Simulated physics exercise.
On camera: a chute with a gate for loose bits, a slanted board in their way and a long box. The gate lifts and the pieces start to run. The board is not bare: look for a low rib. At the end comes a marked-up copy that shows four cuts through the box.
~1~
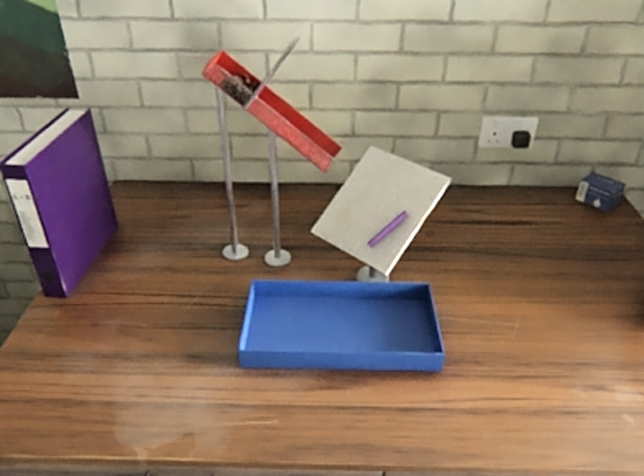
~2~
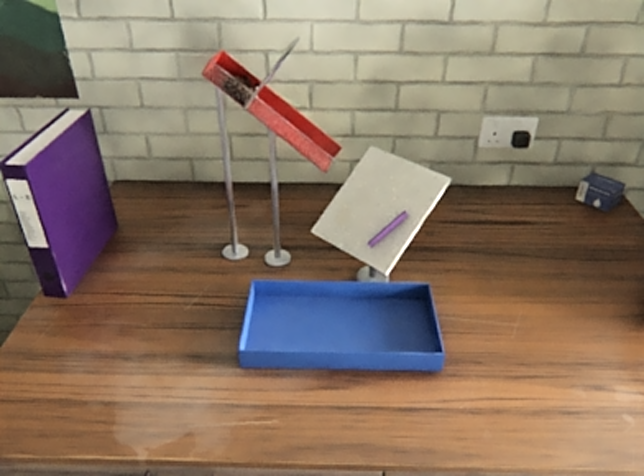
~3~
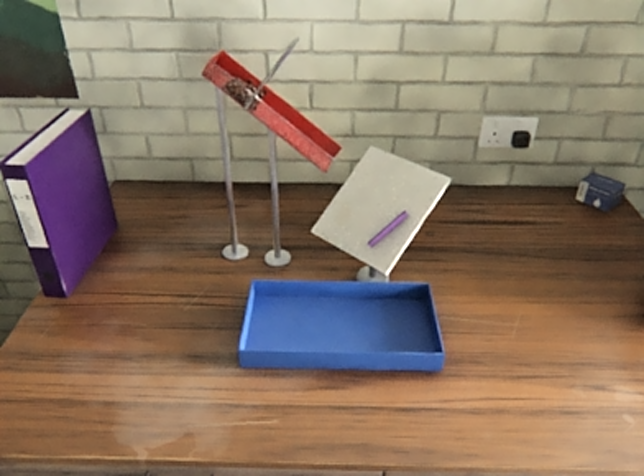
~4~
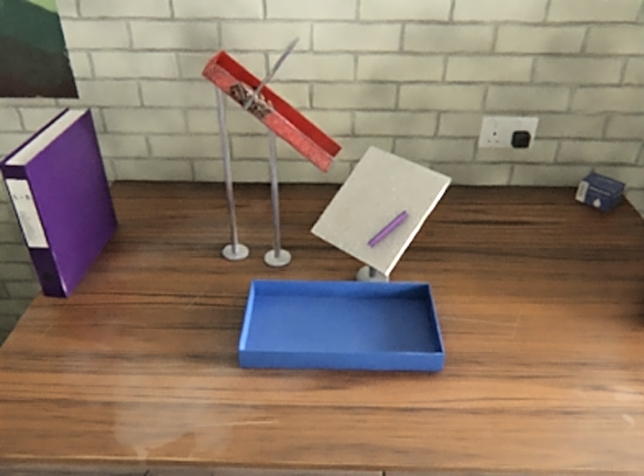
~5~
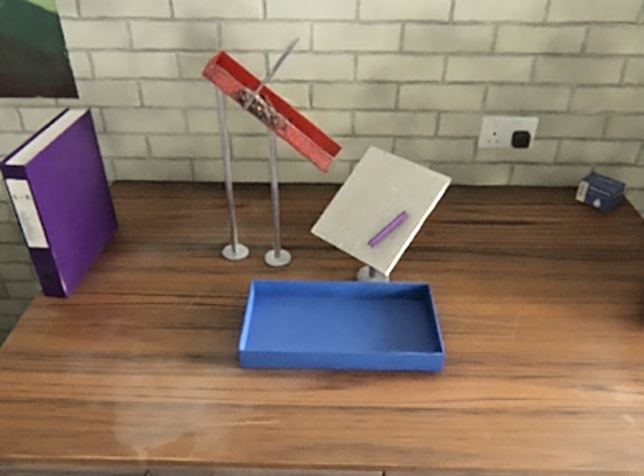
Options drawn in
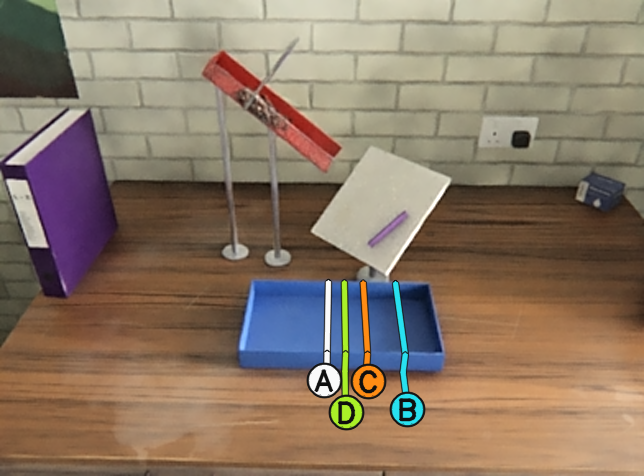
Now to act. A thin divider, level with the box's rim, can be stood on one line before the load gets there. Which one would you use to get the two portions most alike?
Line A does it best.
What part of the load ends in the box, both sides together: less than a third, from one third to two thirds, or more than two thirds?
More than two thirds.
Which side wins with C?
More lands on the left.
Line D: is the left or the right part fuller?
Left.
On the marked copy, line A crosses the front rim at (327, 352); line B crosses the front rim at (405, 353); line C crosses the front rim at (367, 352); line D crosses the front rim at (345, 352).
For line A, of what is caught, about a third on the left of the divider, about two thirds on the right.
For line B, of what is caught, all on the left of the divider, none on the right.
For line C, of what is caught, nearly all on the left of the divider, a stray few on the right.
For line D, of what is caught, most on the left of the divider, a small part on the right.
